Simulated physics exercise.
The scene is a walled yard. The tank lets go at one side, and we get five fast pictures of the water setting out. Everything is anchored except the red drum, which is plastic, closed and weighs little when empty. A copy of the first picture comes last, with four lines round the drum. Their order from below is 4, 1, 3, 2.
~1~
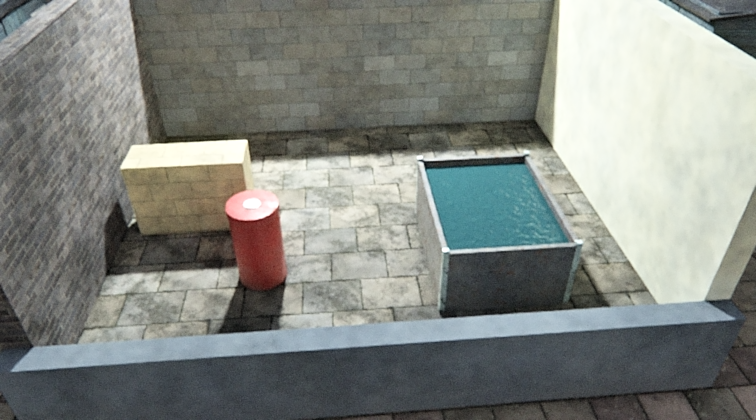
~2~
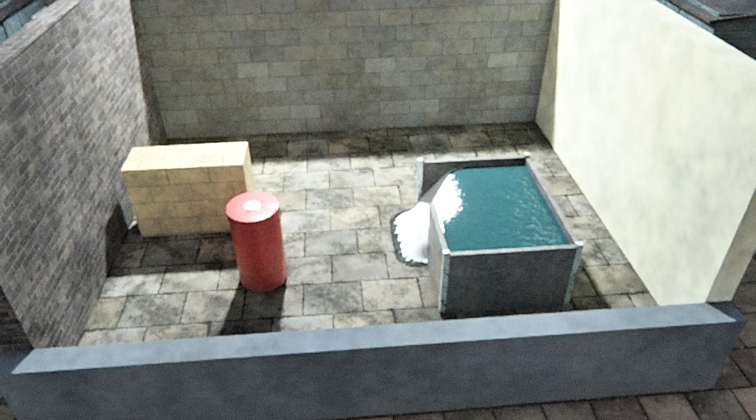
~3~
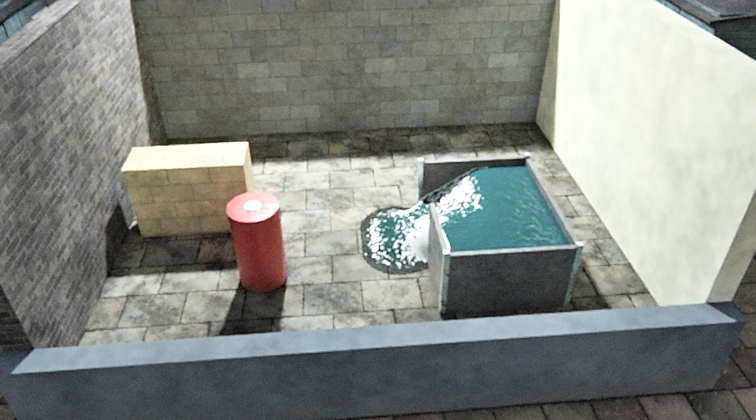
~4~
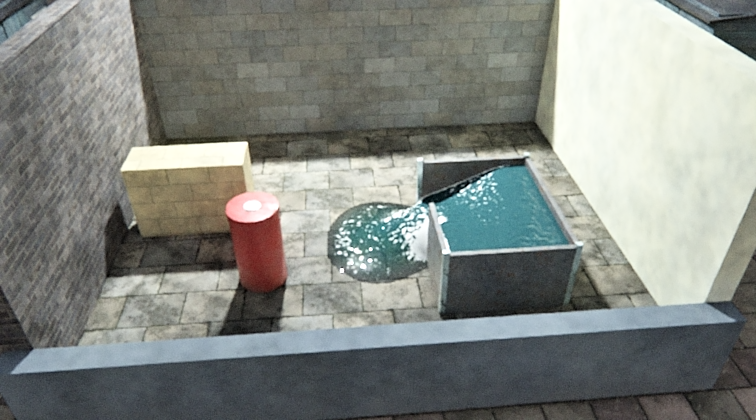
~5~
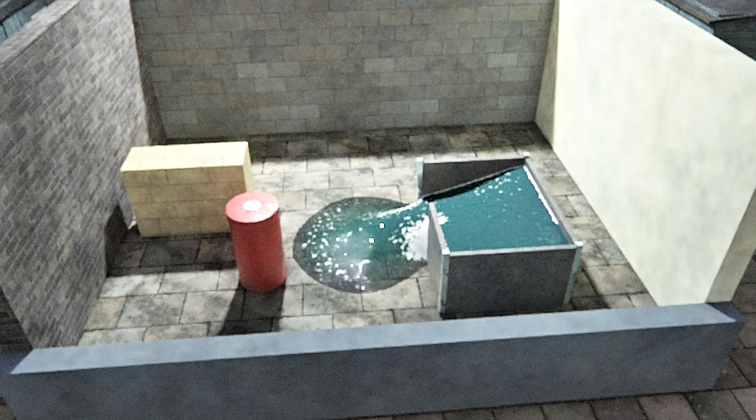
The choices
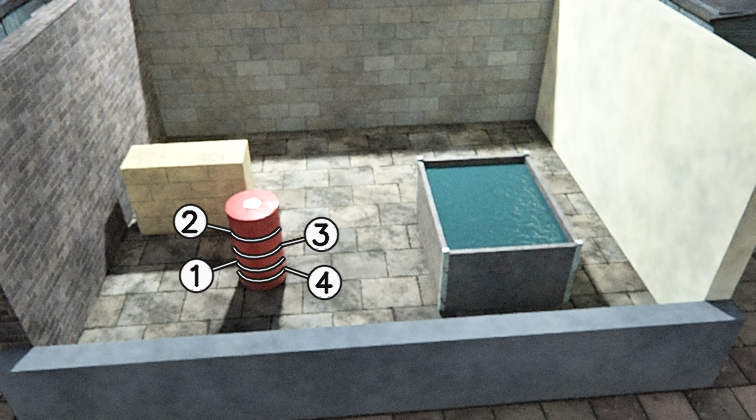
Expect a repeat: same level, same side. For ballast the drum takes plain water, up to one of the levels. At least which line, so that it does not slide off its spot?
1.
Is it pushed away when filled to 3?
No, that is safe.
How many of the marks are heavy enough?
Three of the four.
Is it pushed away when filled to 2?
No.
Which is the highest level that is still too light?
4 it is.
In white, 1 at (258, 270); 2 at (253, 240); 3 at (256, 257); 4 at (260, 281); from the bottom up 4, 1, 3, 2.
Choosing 1, it does not move.
Choosing 2, it does not move.
Choosing 3, it does not move.
Choosing 4, it is pushed about its own width away.
